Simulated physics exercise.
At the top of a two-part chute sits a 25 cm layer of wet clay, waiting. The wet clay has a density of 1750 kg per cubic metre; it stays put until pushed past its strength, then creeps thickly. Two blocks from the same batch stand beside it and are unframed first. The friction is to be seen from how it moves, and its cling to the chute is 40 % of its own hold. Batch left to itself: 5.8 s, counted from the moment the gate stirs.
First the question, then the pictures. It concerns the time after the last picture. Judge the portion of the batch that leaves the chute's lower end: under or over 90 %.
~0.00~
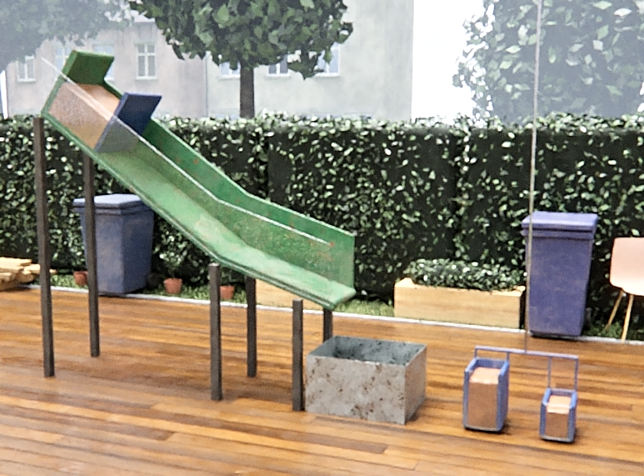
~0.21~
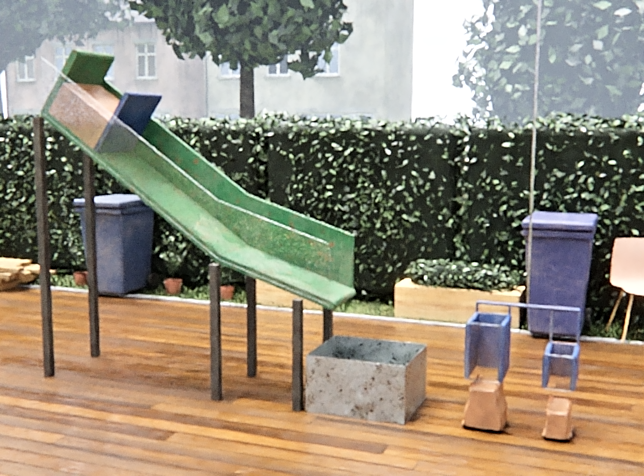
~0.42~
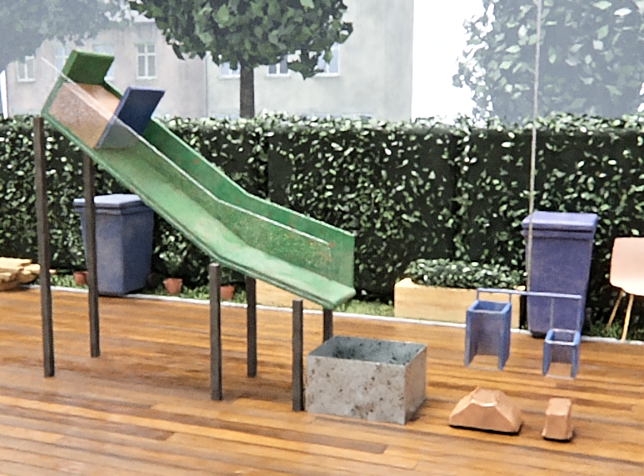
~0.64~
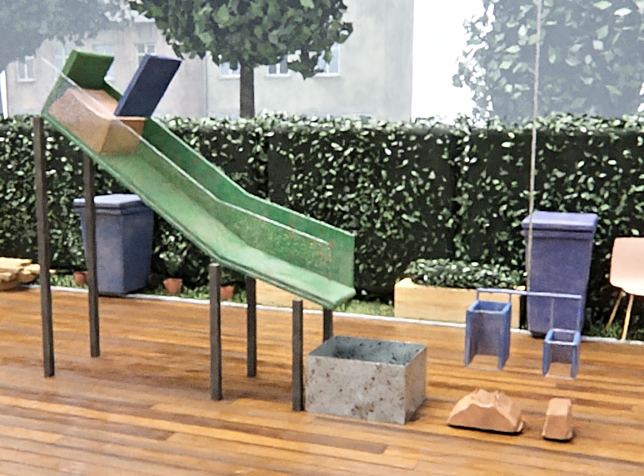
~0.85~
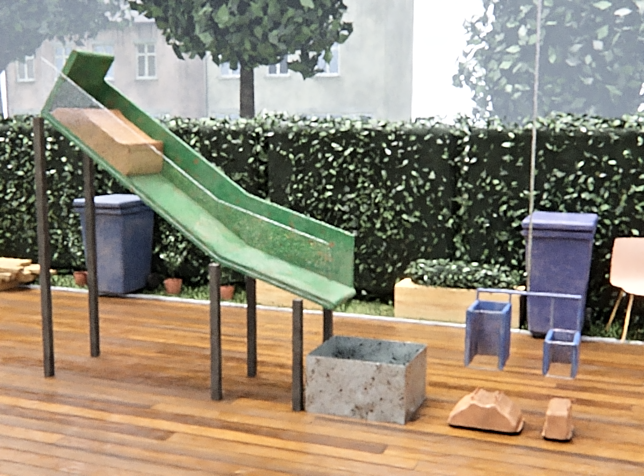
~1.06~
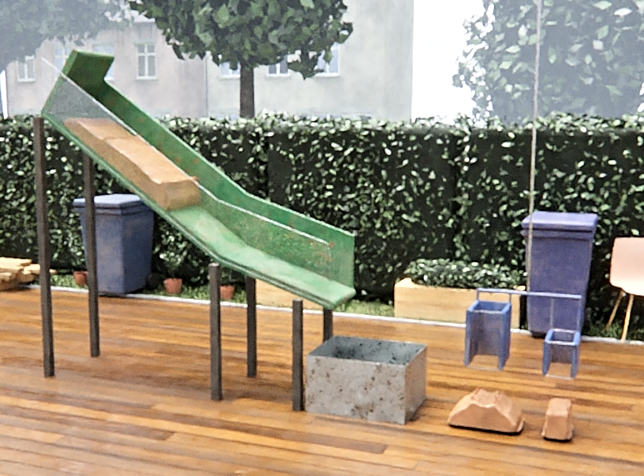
I'd bet on a value beneath 90 %.
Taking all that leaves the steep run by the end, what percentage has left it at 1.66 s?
Around 50 per cent.
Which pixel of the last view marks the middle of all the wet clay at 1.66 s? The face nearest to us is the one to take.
I'd put it at around pixel (217, 237).
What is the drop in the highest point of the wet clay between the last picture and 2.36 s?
I'd say near 80 centimetres.
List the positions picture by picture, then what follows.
Leading edge of the wet clay at (107, 122); blocks stand 30 cm, 17 cm (left to right), in the first picture.
Leading edge of the wet clay at (107, 122); blocks stand 25 cm, 16 cm (left to right), in the second picture.
Leading edge of the wet clay at (107, 122); blocks stand 17 cm, 16 cm (left to right), in the third picture.
Leading edge of the wet clay at (110, 121); blocks stand 16 cm, 16 cm (left to right), in the fourth picture.
Leading edge of the wet clay at (129, 143); blocks stand 16 cm, 16 cm (left to right), in the fifth picture.
Leading edge of the wet clay at (169, 200); blocks stand 16 cm, 16 cm (left to right), in the sixth picture.
After 1.66 s, 51 % is on the steep run, 49 % on the flatter one and 0 % past the end.
After 2.36 s, 4 % is on the steep run, 76 % on the flatter one and 20 % past the end.
After 3.06 s, none is on the steep run, 64 % on the flatter one and 36 % past the end.
After 3.76 s, none is on the steep run, 62 % on the flatter one and 38 % past the end.
After 6.17 s, at the end, none is on the steep run, 62 % on the flatter one and 38 % past the end.
